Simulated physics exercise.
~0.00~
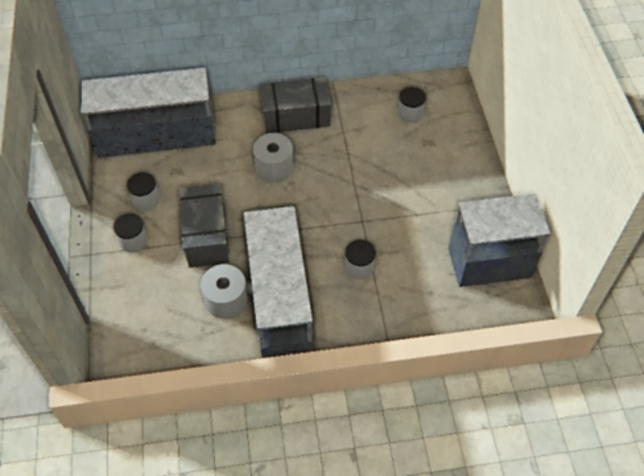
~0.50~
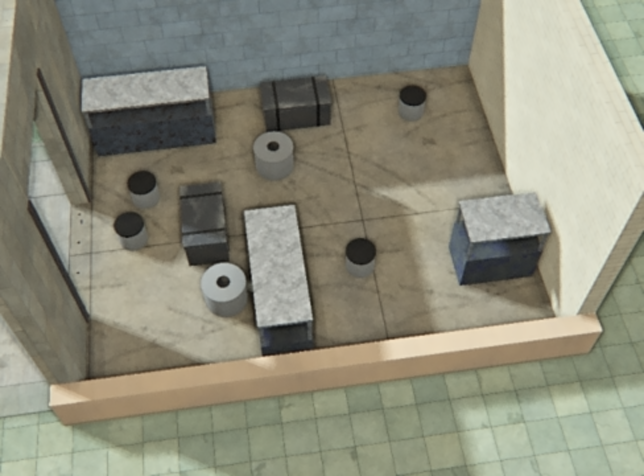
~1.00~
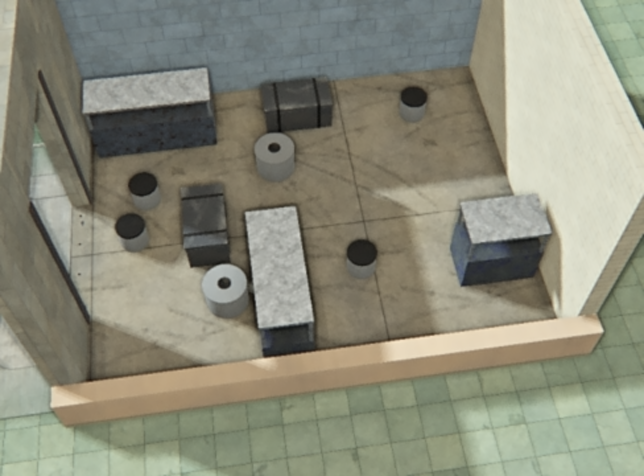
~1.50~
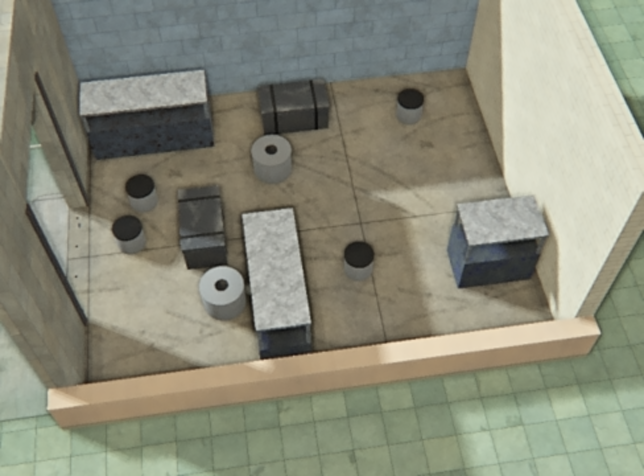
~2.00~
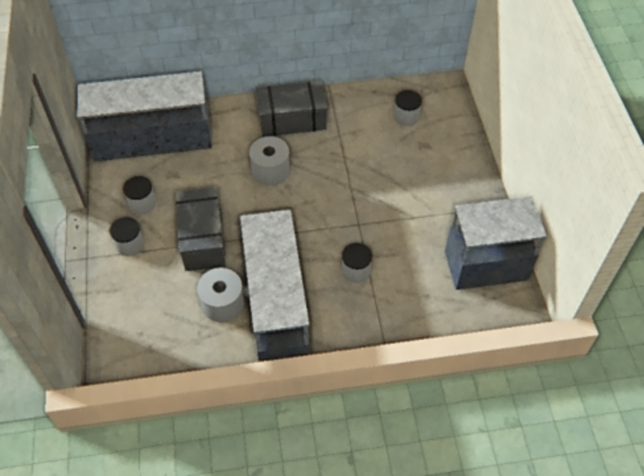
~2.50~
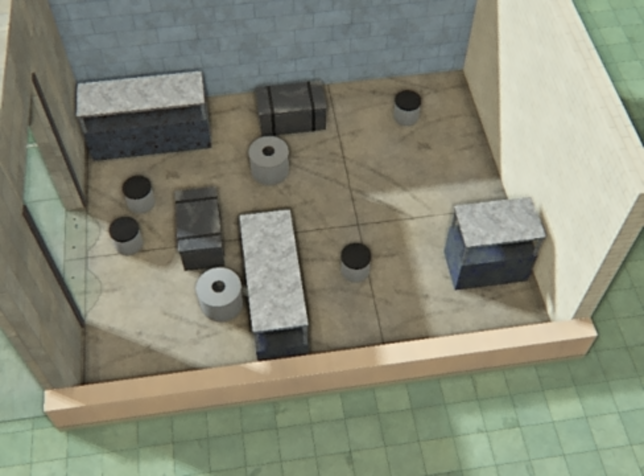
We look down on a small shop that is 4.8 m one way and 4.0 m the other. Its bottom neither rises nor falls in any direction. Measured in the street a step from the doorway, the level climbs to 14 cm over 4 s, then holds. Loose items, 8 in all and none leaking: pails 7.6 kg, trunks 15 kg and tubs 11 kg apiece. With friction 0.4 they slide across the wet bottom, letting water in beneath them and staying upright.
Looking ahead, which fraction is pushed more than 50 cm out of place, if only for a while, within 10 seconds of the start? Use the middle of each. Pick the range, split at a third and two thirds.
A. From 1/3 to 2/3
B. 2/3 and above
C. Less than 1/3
Answer: A.
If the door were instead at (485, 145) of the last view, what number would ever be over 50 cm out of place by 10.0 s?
The answer then is 1.
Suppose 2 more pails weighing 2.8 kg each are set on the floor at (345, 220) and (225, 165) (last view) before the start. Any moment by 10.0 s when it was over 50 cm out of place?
Above the limit, then above the limit.
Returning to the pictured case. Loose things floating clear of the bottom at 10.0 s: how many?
At that moment it comes to 1.
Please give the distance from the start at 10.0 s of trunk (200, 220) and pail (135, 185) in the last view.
In turn: 250 cm, 30 cm.
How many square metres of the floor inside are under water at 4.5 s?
Wet area: Approx. 3.0 m2.
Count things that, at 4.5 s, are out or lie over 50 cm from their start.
It comes to 0.
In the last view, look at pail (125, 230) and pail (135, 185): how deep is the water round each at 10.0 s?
Depths: Near 5 cm, then near 5 cm.
After 3.5 s 0 of 8 are over 50 cm from their spots; 0 afloat.
After 4.5 s 0 of 8 are over 50 cm from their spots; 0 afloat.
After 7.0 s 3 of 8 are over 50 cm from their spots; 1 afloat.
After 10.0 s 3 of 8 are over 50 cm from their spots, and 3 have been at some point; 1 afloat.
